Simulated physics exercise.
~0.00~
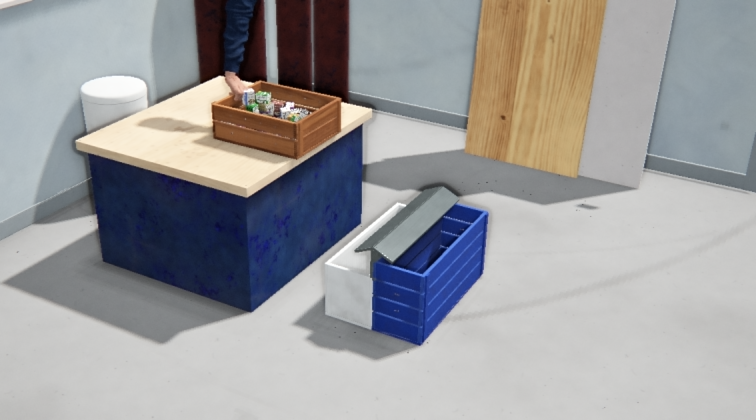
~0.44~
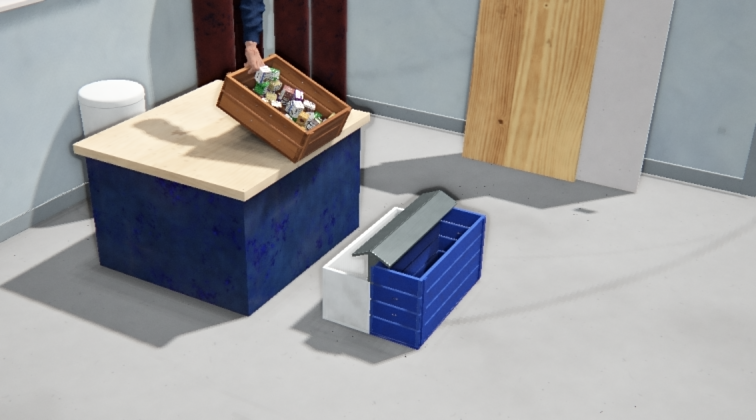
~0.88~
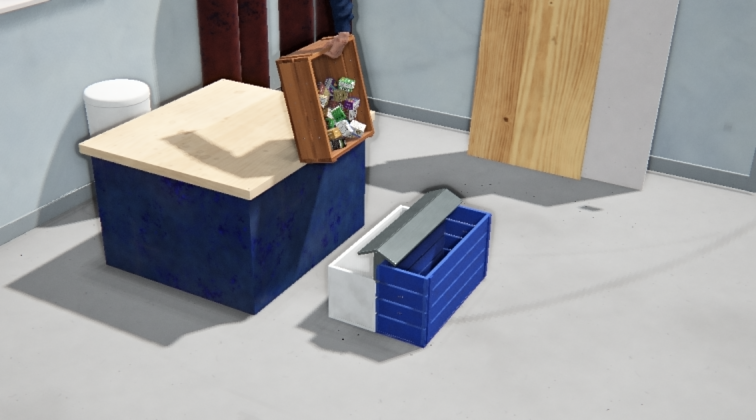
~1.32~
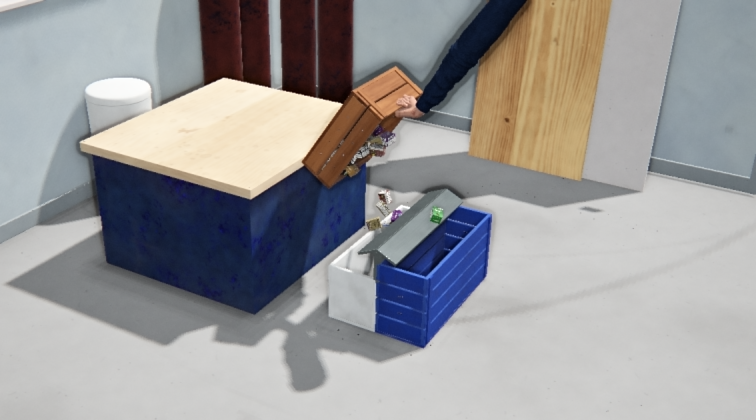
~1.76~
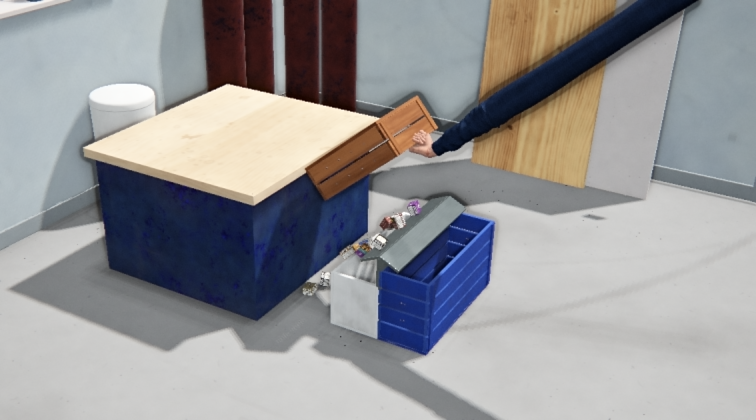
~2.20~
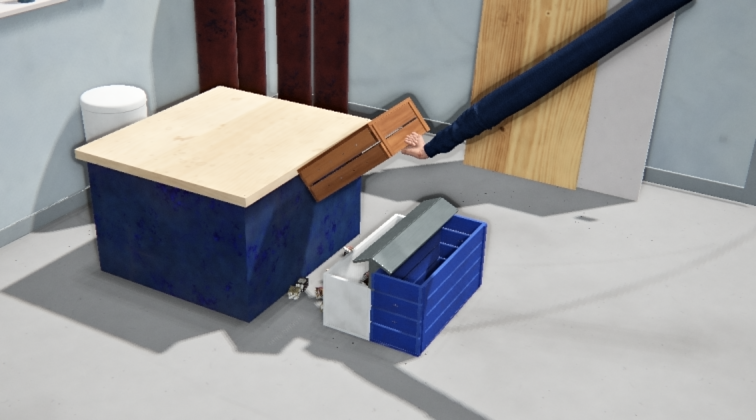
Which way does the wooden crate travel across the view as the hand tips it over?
The wooden crate moves to the right as it tips over the end of the bench.
